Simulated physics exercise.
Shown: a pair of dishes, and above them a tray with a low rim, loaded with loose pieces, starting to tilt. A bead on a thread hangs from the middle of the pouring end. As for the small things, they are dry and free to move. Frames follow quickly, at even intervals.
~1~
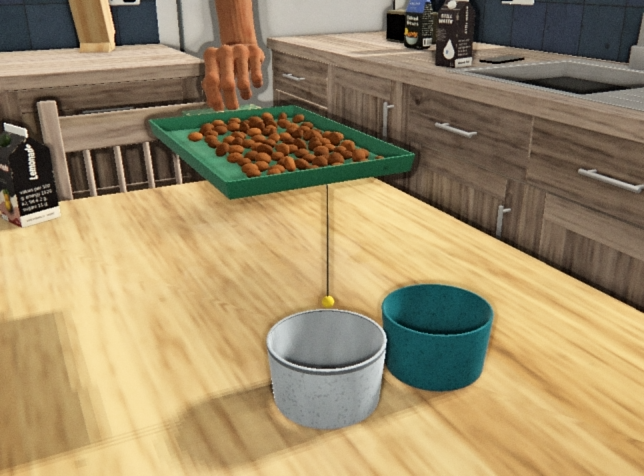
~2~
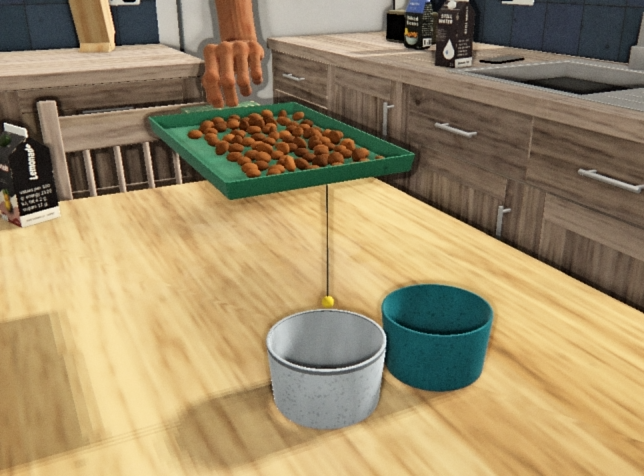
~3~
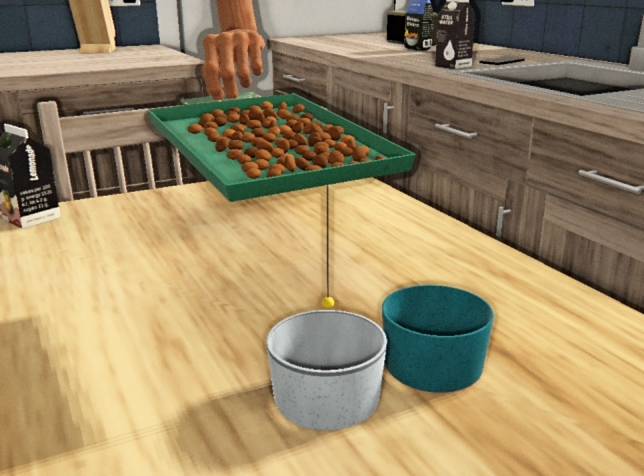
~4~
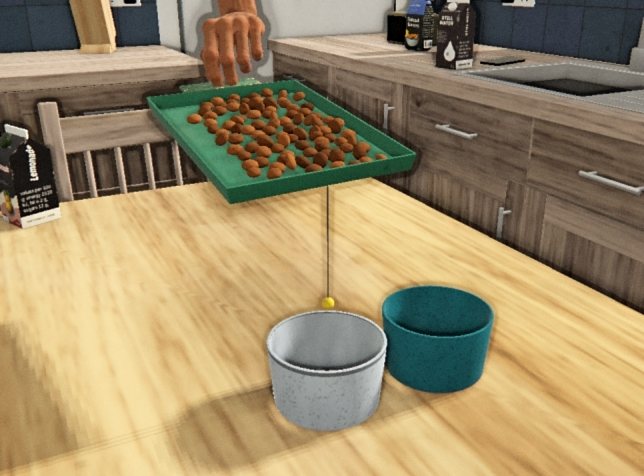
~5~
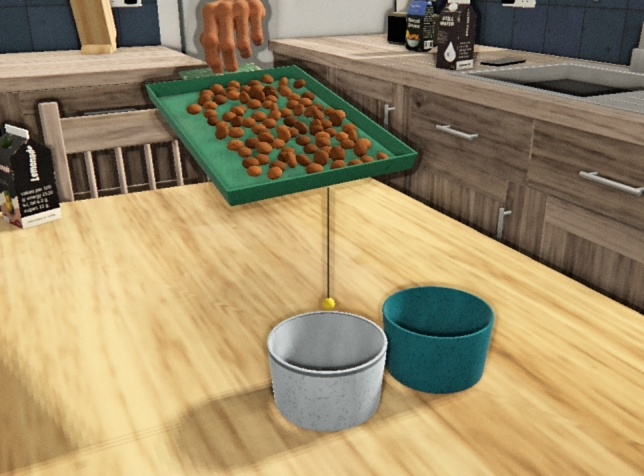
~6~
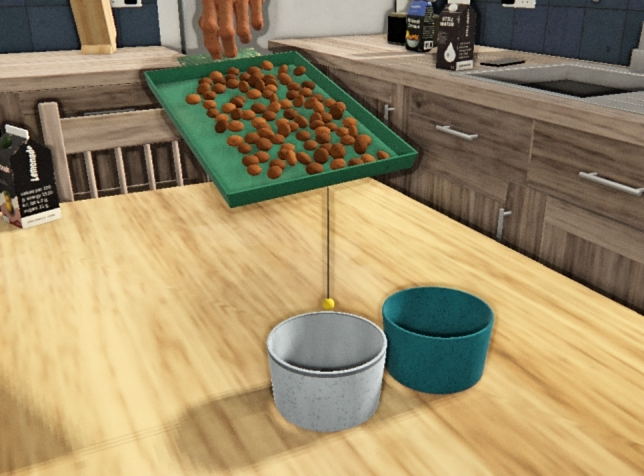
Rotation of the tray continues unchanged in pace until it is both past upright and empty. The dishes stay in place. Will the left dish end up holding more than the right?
The greater part will fall into the left dish.
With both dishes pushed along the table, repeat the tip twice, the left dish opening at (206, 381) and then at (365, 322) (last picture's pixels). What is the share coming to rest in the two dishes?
First 80 %, then 10 %.
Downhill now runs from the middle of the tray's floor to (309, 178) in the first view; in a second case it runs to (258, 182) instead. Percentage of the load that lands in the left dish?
Roughly 50 percent, then 30 percent.
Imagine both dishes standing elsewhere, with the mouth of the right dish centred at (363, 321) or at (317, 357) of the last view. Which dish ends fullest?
Try 1 - the dish at left, try 2 - the dish at right.
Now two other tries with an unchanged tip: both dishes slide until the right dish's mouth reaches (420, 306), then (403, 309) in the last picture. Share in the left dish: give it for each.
The first try yields 50% and the second yields 50%.
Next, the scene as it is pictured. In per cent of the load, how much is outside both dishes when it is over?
I'd say roughly 50 per cent of the load.
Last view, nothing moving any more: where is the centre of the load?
At about (307, 414), give or take.
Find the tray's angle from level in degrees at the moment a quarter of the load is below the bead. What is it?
That would be about 95 degrees from level.
Shortly afterwards, tray tipped steeply; the whole lot on the tray.
Next, tray tipped right over; near a quarter on the tray; near a quarter in the left dish; near a quarter outside both; near a third in the air.
Some moments later, tray tipped past a quarter turn; near half in the left dish; near half outside both.
In the end, tray tipped past a quarter turn; near half in the left dish; none at all in the right dish; near half outside both.
